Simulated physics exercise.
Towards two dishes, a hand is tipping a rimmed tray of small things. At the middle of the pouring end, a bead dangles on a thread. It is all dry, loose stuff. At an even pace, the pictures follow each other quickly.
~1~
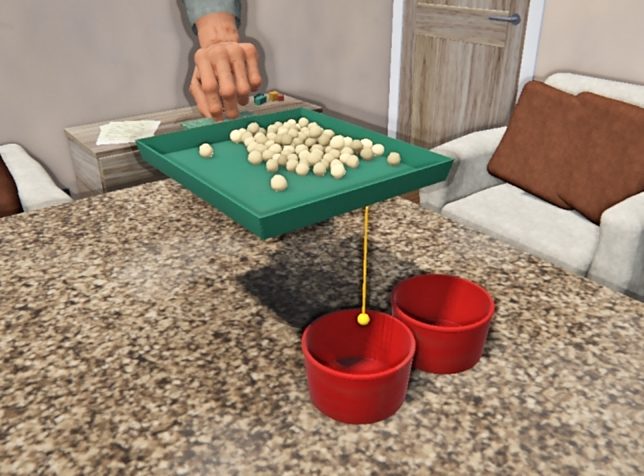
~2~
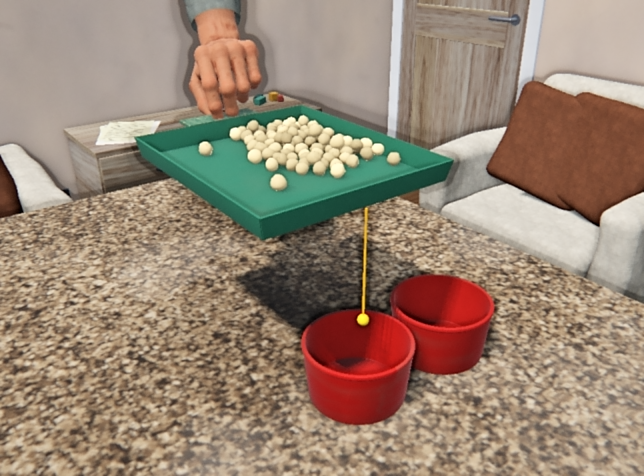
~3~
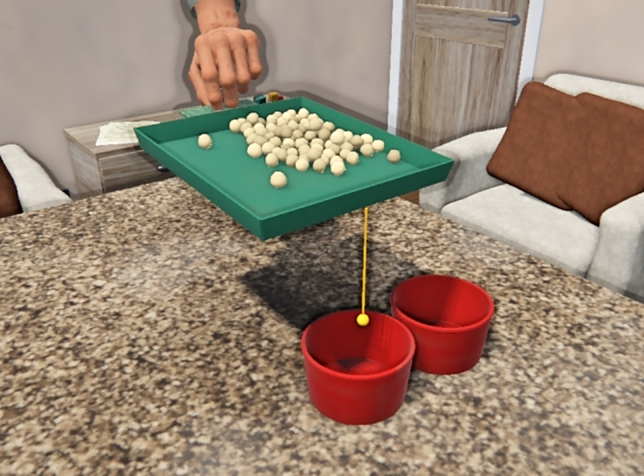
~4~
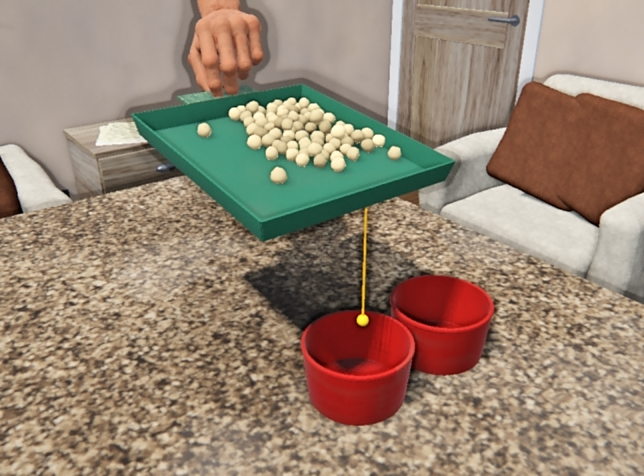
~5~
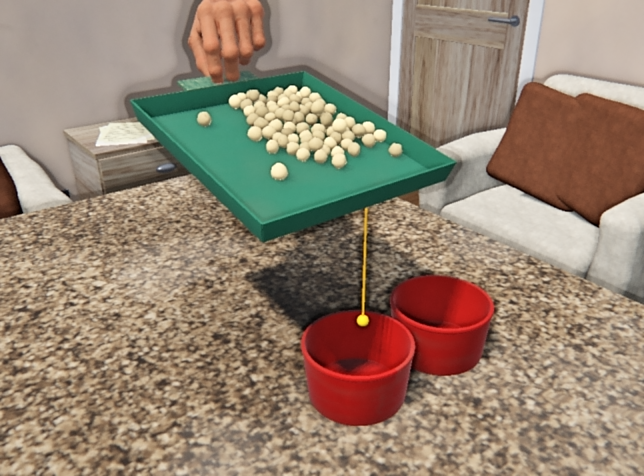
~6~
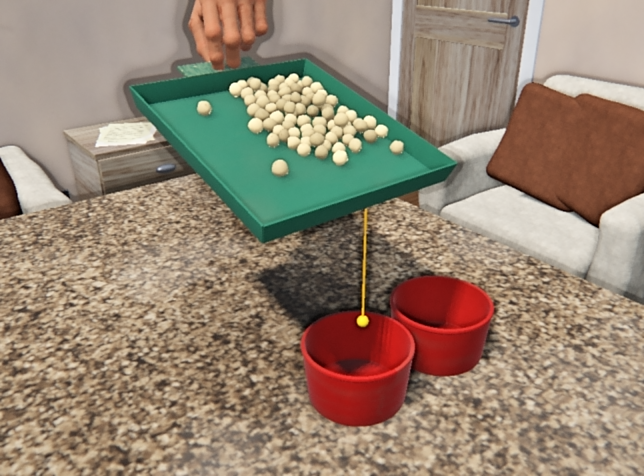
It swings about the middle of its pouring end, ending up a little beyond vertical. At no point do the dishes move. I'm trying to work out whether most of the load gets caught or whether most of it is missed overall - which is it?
Most of it gets missed.
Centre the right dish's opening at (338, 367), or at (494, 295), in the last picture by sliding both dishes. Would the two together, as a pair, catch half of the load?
Result, first place: Not as much as half; second place: Not as much as half.
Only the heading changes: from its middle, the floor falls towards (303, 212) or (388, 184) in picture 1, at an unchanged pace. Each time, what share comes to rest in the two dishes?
You'd get 10 per cent the first time and 70 per cent the second time.
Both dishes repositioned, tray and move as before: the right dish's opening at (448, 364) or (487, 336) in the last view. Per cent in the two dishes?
Roughly 70% first, roughly 70% second.
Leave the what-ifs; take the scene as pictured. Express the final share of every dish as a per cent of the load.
At the end, 10 percent of the load sits in the left dish and 0 percent in the right dish.
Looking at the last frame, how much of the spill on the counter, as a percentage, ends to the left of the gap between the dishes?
Roughly 20 %.
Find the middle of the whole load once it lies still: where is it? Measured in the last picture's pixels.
Somewhere around (451, 443) in the final view.
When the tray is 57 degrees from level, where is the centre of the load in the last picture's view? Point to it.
(380, 162).
Just after the last frame, tray tipped steeply; almost all on the tray; just a few in the air.
A moment on, tray tipped right over; almost all on the tray; just a few outside both; just a few in the air.
Further on, tray tipped past a quarter turn; about a tenth in the left dish; almost all outside both.
When it is over, tray tipped past a quarter turn; about a tenth in the left dish; not one in the right dish; almost all outside both.
